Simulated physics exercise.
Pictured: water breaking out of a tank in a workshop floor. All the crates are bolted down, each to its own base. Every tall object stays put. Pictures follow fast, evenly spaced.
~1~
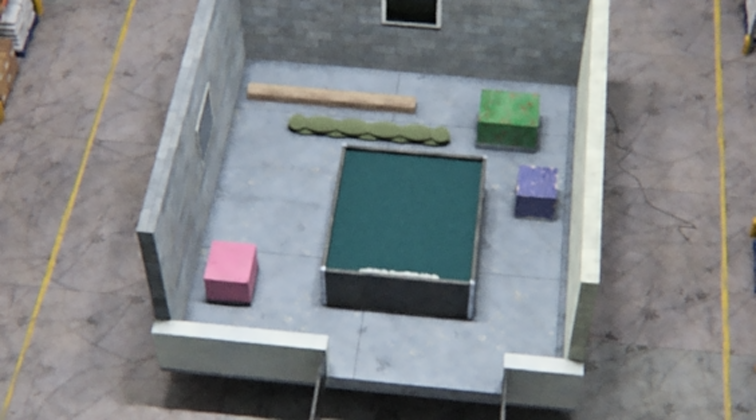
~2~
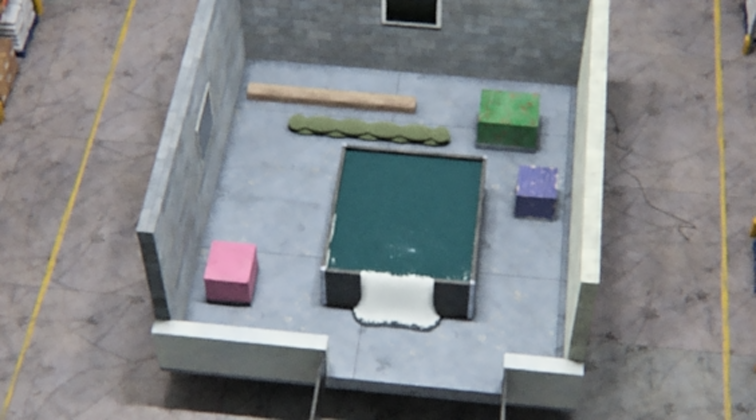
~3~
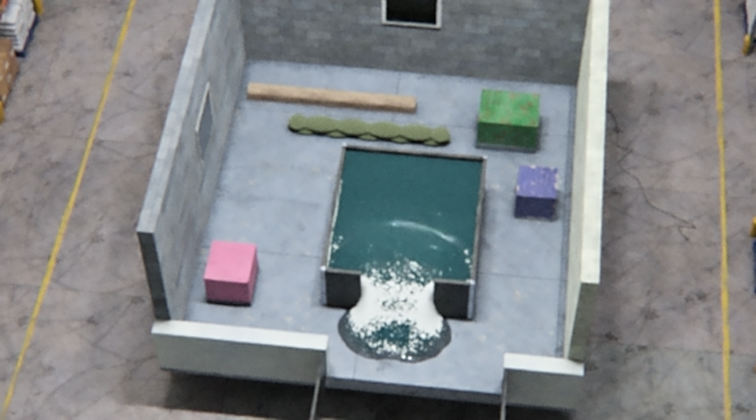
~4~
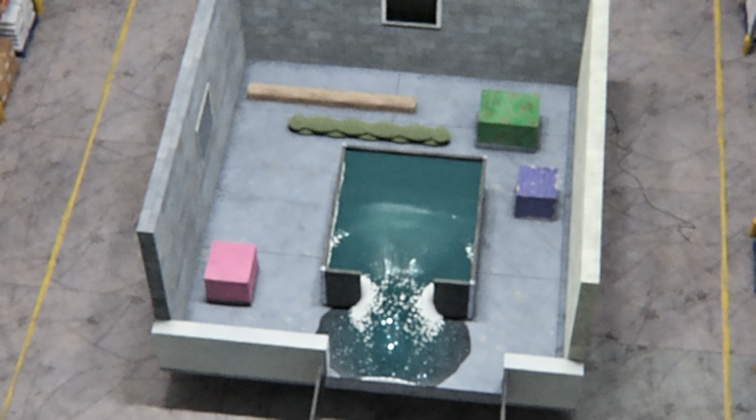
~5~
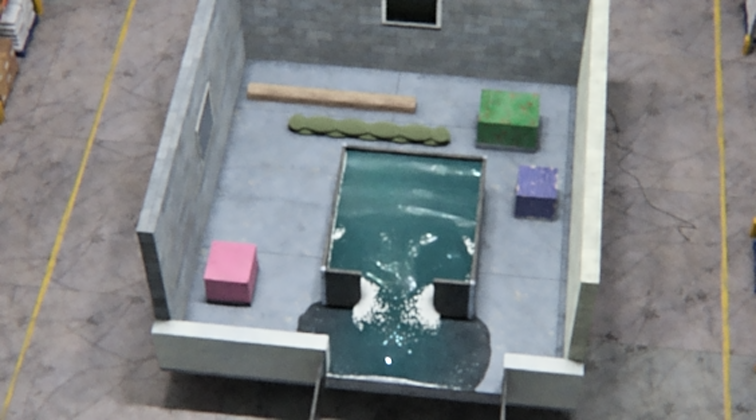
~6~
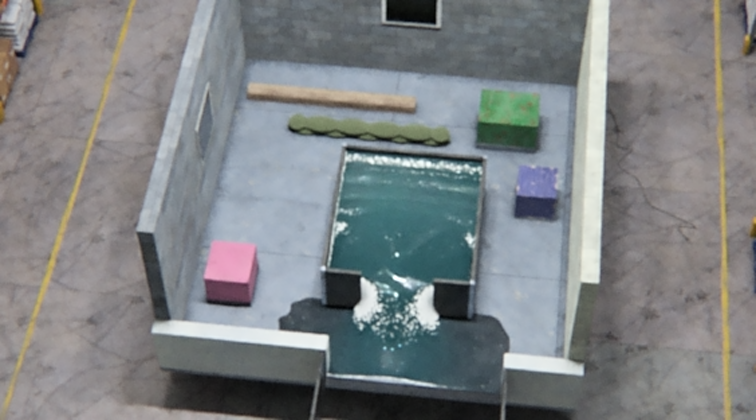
Dark green water, still at first in a rectangular tank, bursts through a gap in its near wall in white foam, then spreads across the grey floor towards both sides, rippling behind. The tank stands in an open-topped, block-walled room in a workshop, seen from a fixed high view. A pink box sits left, green and purple boxes right, and a tan beam and wavy green strip behind, all unmoving.
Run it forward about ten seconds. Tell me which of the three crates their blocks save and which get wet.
My prediction: The blue crate stays above the water; the green crate stays above the water; the pink crate is not above the water.
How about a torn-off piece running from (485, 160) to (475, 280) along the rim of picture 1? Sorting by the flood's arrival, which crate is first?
My pick is the blue one.
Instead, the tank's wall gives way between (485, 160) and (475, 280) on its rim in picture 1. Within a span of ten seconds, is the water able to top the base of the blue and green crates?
The blue crate is flooded and the green crate is flooded.
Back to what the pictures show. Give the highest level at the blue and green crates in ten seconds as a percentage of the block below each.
Roughly 20 percent, then 0 percent.
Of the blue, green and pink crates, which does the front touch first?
The answer is the pink one.
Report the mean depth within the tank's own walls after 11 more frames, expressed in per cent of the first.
That comes to some 58 per cent.
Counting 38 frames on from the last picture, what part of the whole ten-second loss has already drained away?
Roughly 85 per cent.
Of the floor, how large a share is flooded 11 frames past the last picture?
My estimate is roughly 20 percent.
A moment on, water covers 15 % of the floor; the blue crate not reached, the green crate not reached, the pink crate water round its plinth.
Next, water covers 20 % of the floor; the blue crate not reached, the green crate not reached, the pink crate water round its plinth.
Then, water covers 20 % of the floor; the blue crate not reached, the green crate not reached, the pink crate water round its plinth.
Later, water covers 30 % of the floor; the blue crate water round its plinth, the green crate not reached, the pink crate water round its plinth.
In the end, water covers 40 % of the floor; the blue crate stayed above the water, the green crate stayed above the water, the pink crate was topped.
